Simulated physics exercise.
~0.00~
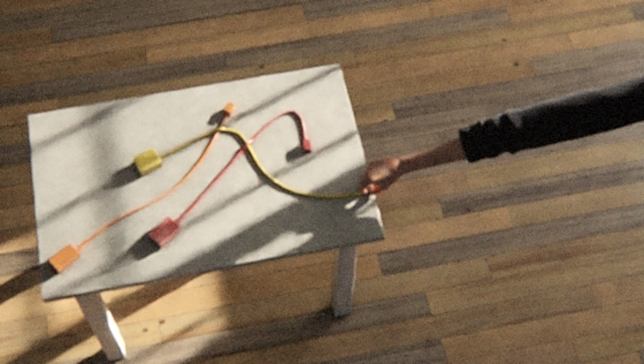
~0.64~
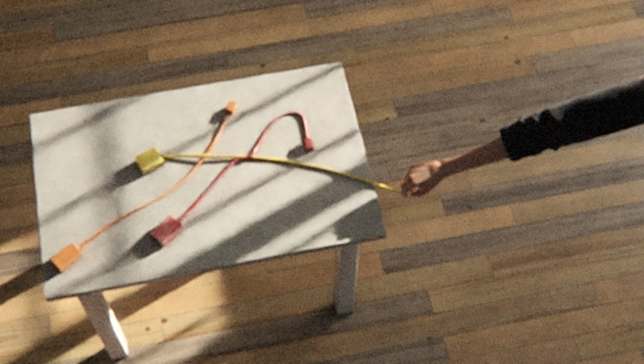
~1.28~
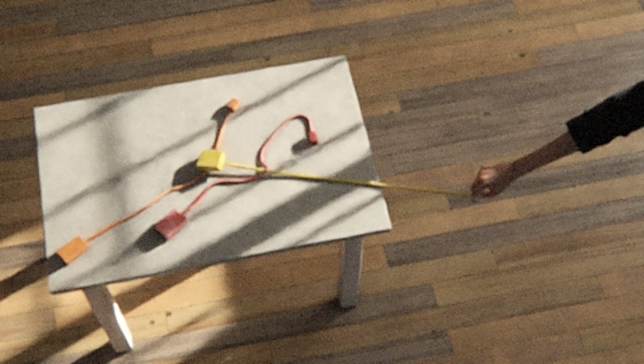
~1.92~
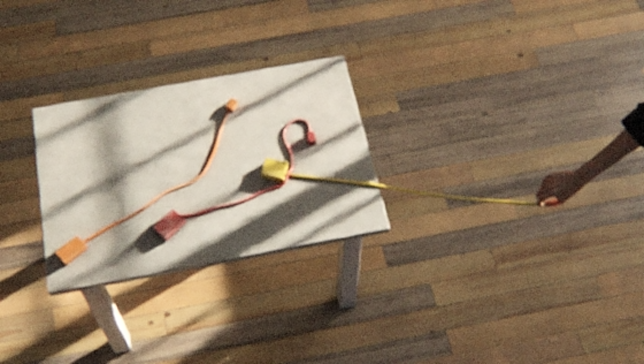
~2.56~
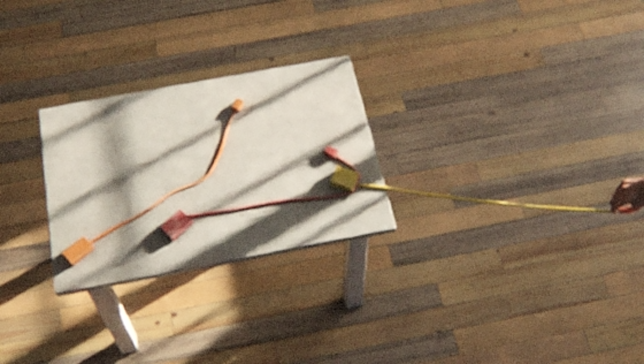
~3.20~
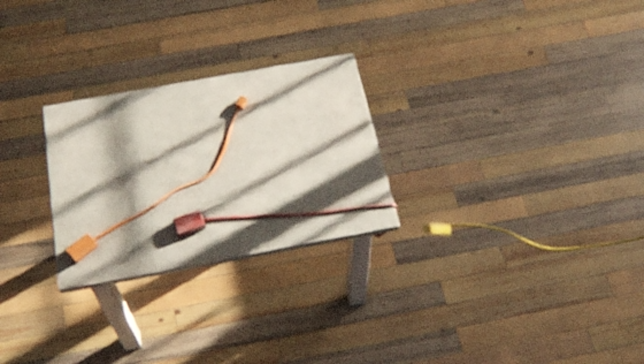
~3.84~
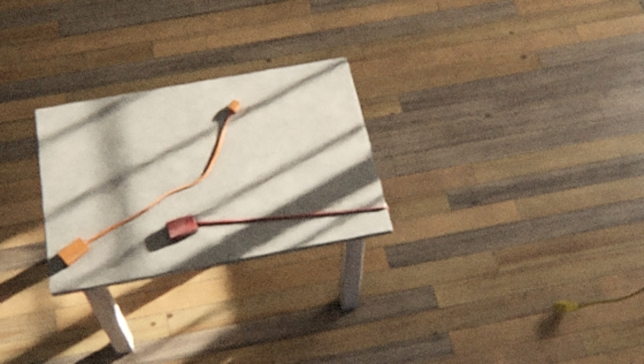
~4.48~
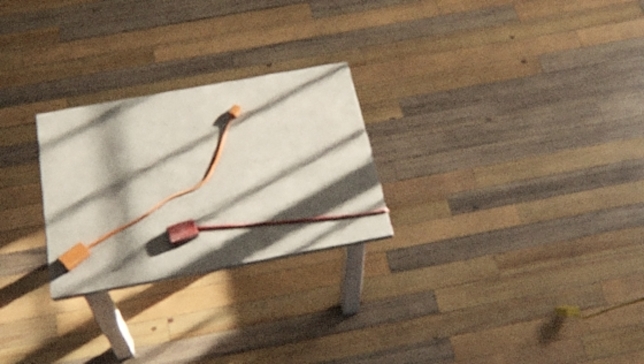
A hand pulled the yellow lead off the right side of a small white table, dragging its charger across and over the edge to the floor, while the red lead was tugged partly over the edge and the orange one stayed put.
